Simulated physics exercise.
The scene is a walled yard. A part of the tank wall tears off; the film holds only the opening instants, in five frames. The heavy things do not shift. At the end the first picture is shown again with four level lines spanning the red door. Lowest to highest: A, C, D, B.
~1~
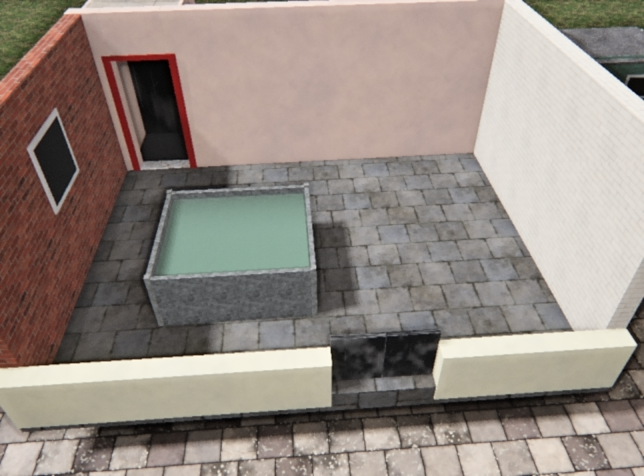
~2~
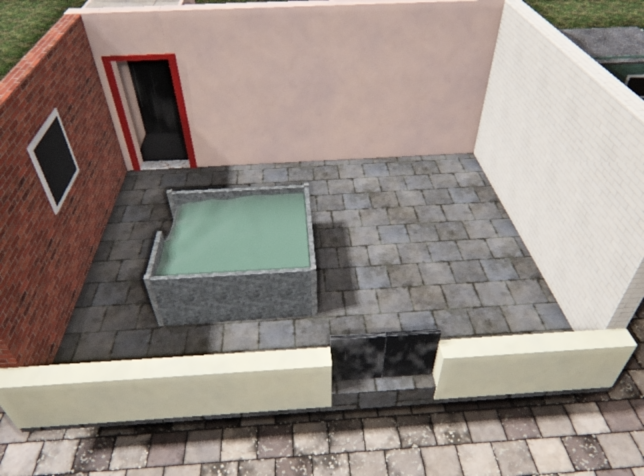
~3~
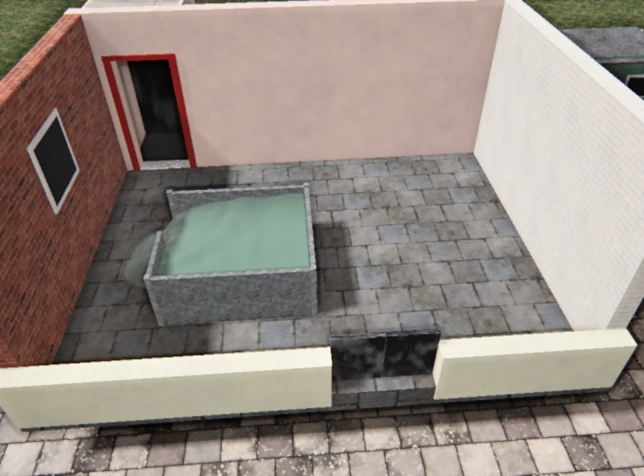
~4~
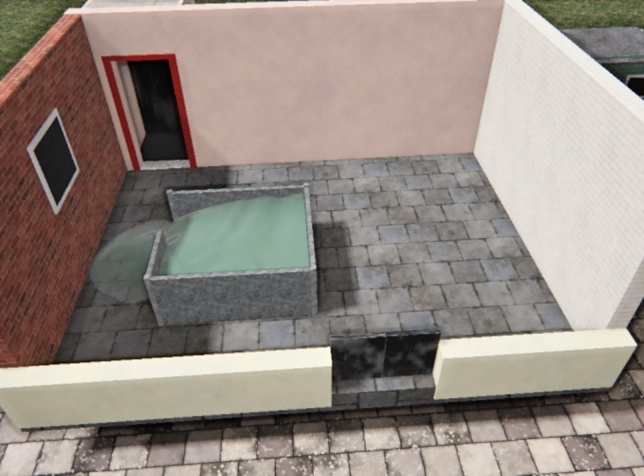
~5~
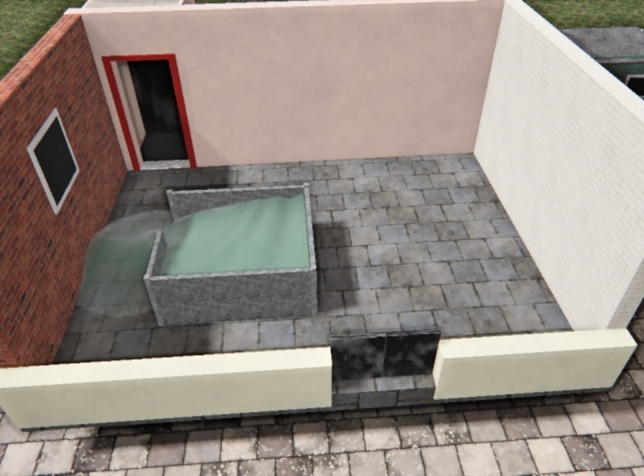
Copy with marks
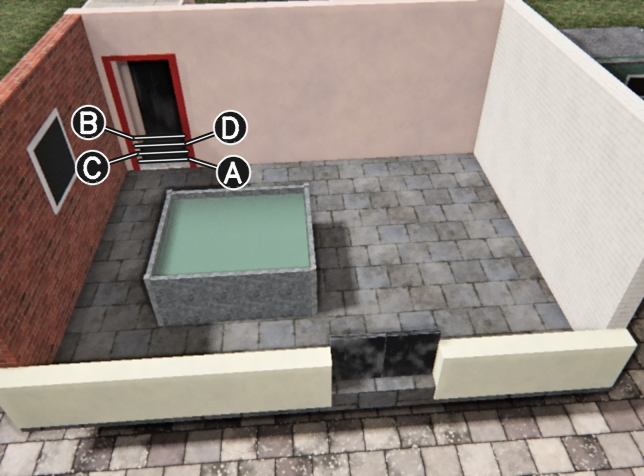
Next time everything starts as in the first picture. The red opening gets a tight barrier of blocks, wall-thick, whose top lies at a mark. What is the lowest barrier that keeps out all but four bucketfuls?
Height C.
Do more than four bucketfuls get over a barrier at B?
No, not at all.
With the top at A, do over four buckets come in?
Yes, that goes wrong.
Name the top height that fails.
Height A.
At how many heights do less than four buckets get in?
Three of the four.
In white, A at (164, 160); B at (158, 137); C at (162, 152); D at (160, 144); from the bottom up A, C, D, B.
If A is chosen, about 13 bucketfuls get in.
If B is chosen, nothing gets over.
If C is chosen, a bucket or two gets in.
If D is chosen, nothing gets over.
